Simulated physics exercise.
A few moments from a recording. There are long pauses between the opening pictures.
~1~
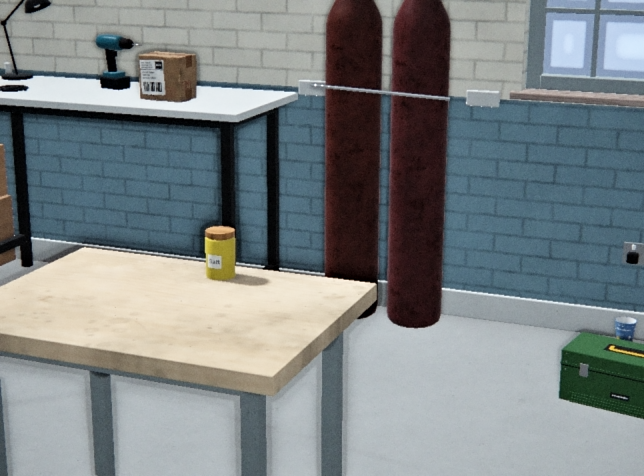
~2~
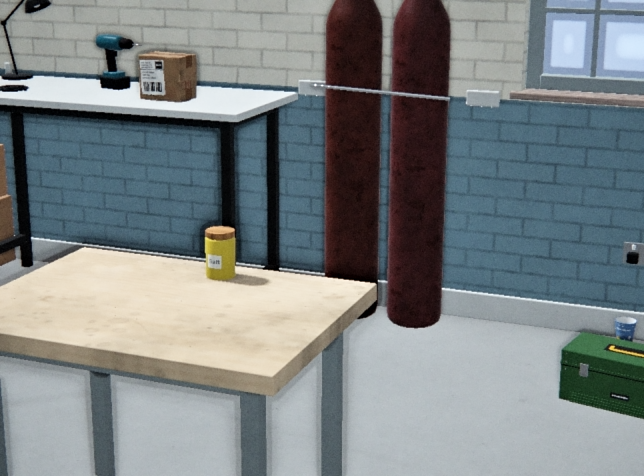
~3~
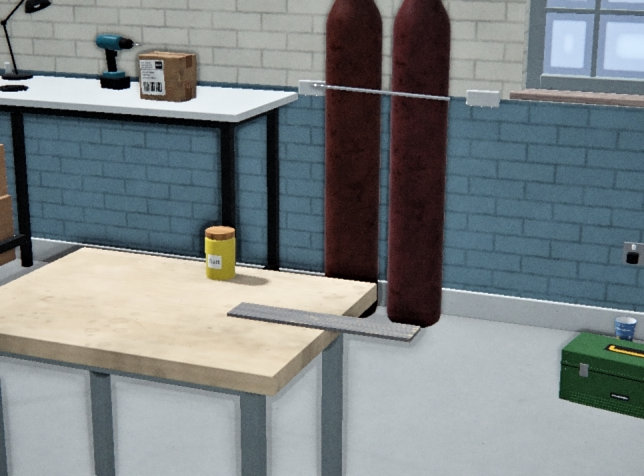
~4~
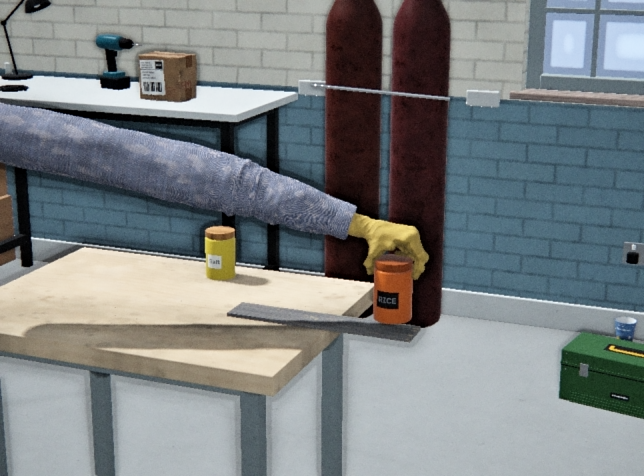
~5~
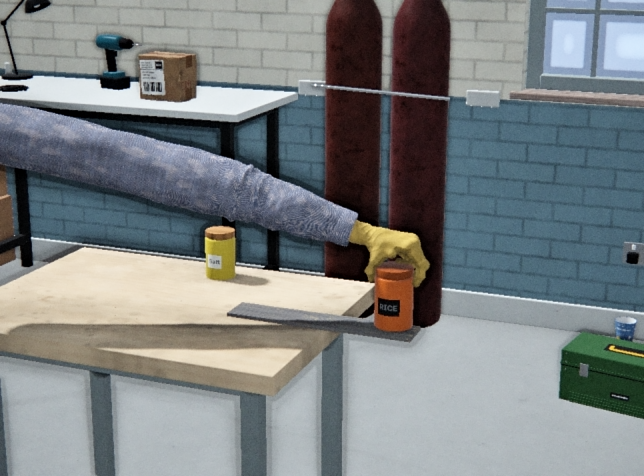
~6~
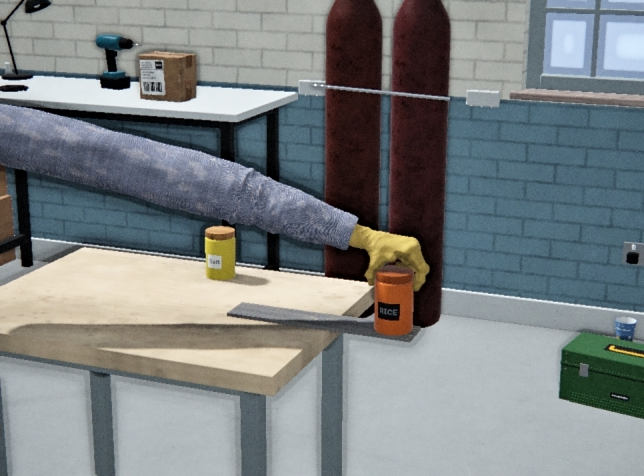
A gloved hand in a grey-blue sleeve reaches in from the left and lowers an orange jar onto the outer end of a flat grey strip that juts past the right edge of a wooden table. The steady, slightly raised view shows a workshop with a yellow jar on the table, dark red cylinders behind and a green toolbox at right. The strip appears first, then the hand sinks slightly.
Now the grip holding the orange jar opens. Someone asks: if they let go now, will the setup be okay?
No: I expect it to lose its balance.
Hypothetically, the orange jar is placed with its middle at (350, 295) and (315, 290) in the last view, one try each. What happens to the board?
It falls the first time and remains balanced the second time.
Then, 0.50 s later than the last frame, orange jar and grey board now down on the floor or falling.
Then, 0.70 s later than the last frame, things are still on the move.
When it is over, down on the floor or falling, orange jar and grey board; yellow jar as before. The board comes down.
